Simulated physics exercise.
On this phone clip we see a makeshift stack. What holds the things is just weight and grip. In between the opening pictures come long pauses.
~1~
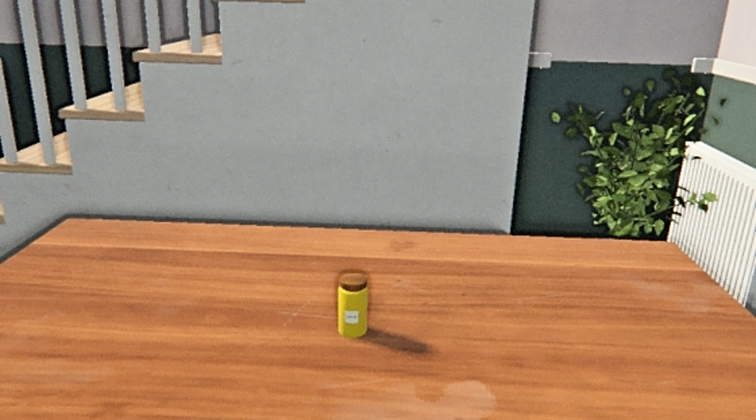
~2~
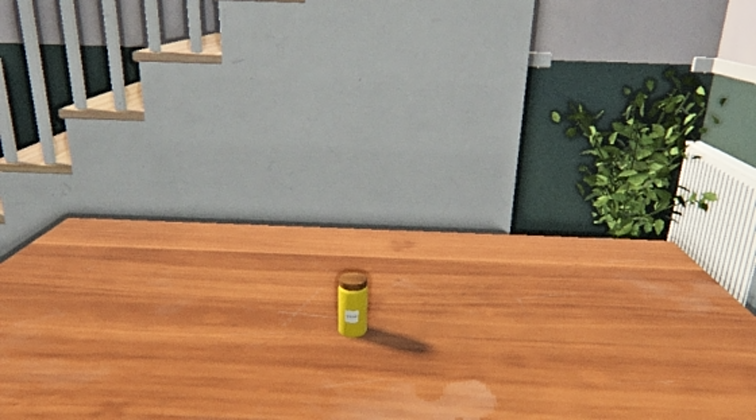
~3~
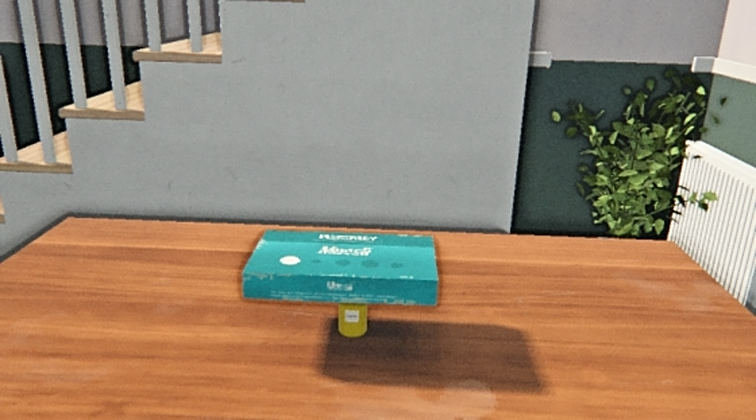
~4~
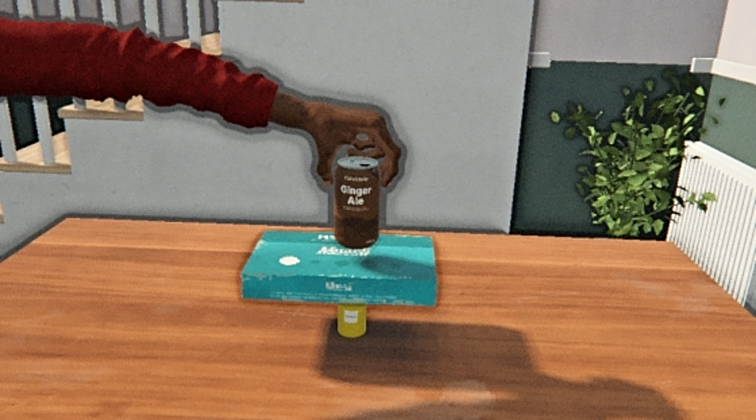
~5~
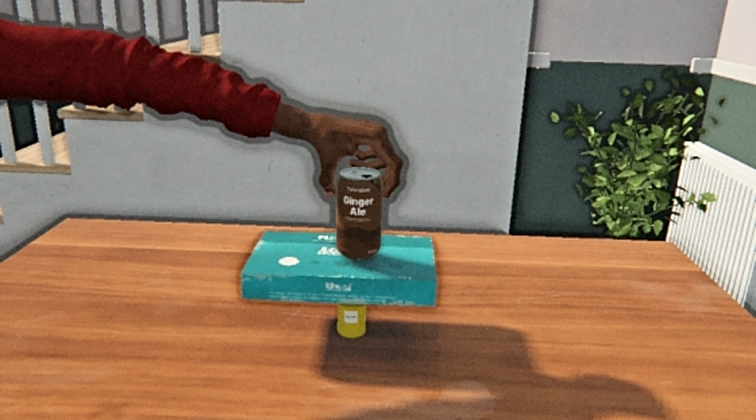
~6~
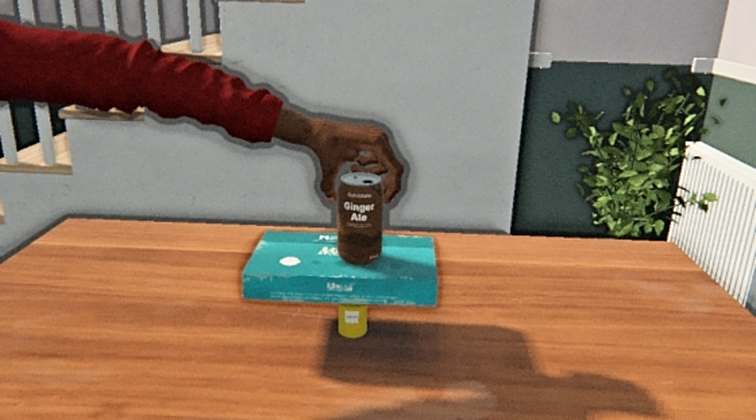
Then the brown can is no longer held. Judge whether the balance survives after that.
Most likely it remains standing.
Then, 0.80 s later than the last frame, all is still.
Then, 1.70 s later than the last frame, brown can resting near (361, 220).
When it is over, all 3 as before. End places, in pixels of the last picture, brown can near (361, 220). The stack keeps its balance.
